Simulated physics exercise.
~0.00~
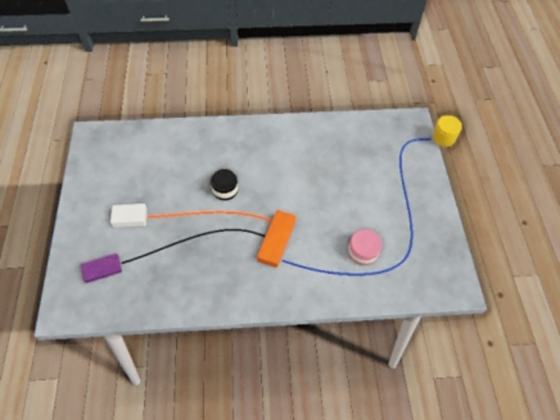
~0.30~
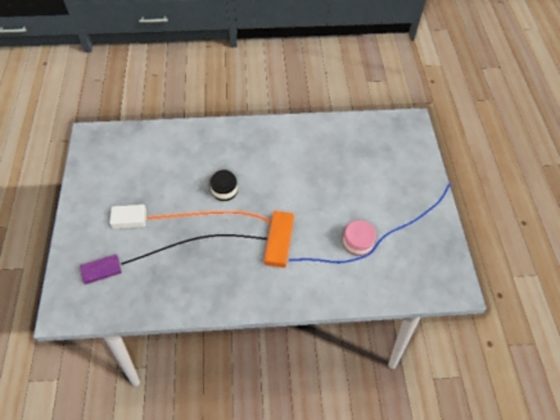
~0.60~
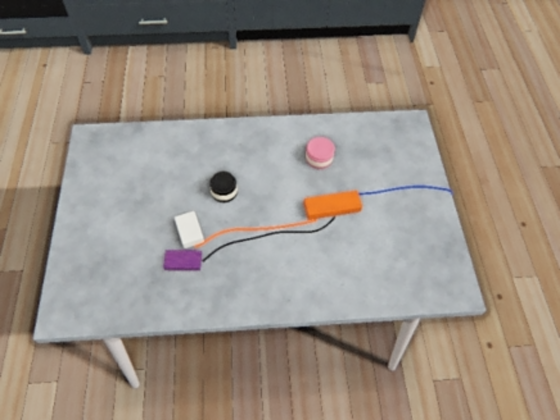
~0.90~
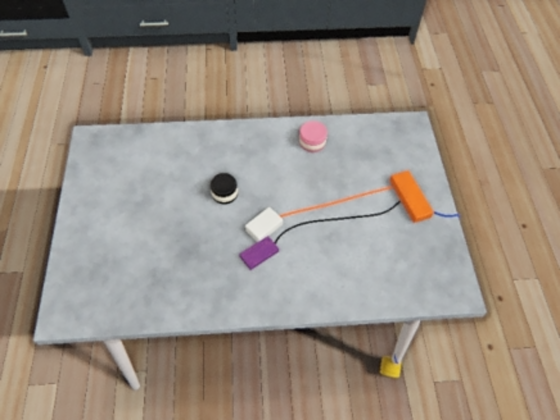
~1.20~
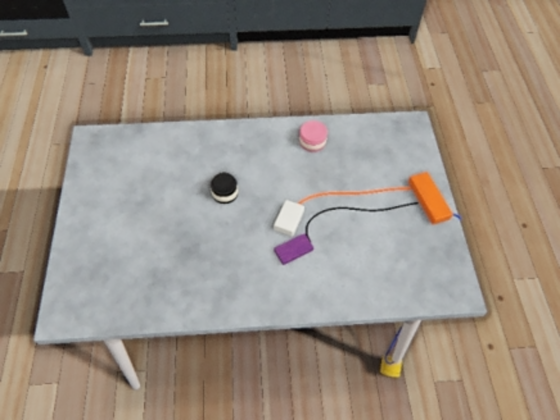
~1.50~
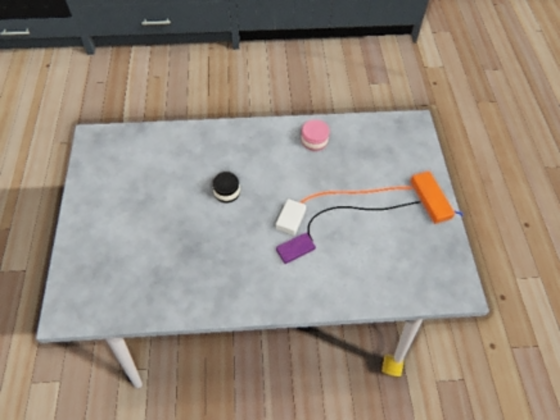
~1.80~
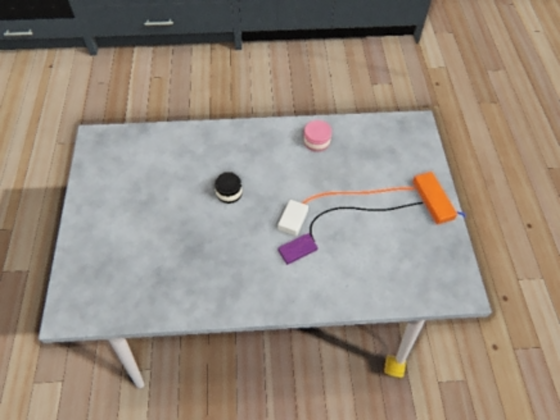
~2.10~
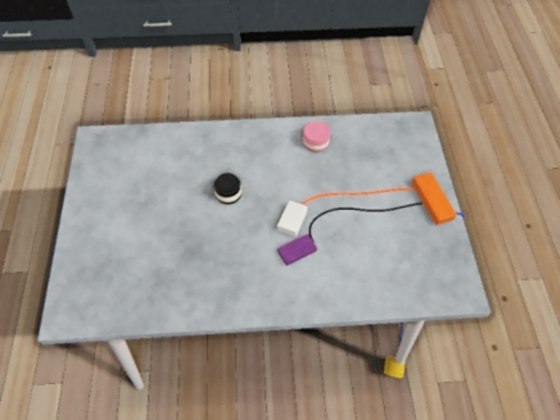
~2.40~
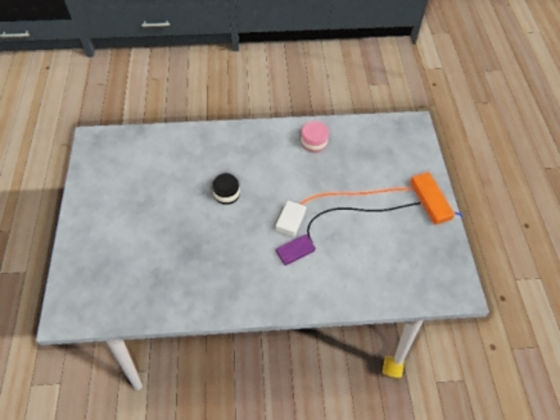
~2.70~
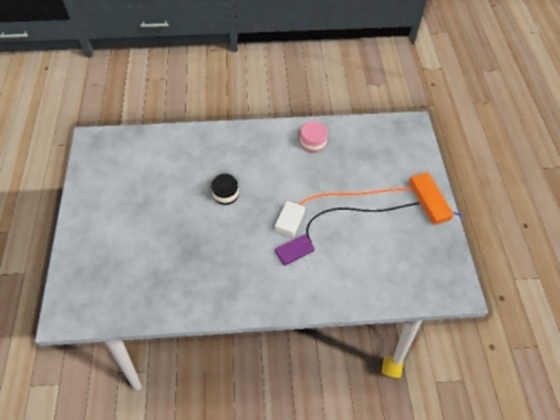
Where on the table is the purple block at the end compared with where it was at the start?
It starts near the left end of the table, below the white block. By the end it lies right of the table's middle, still just below the white block.
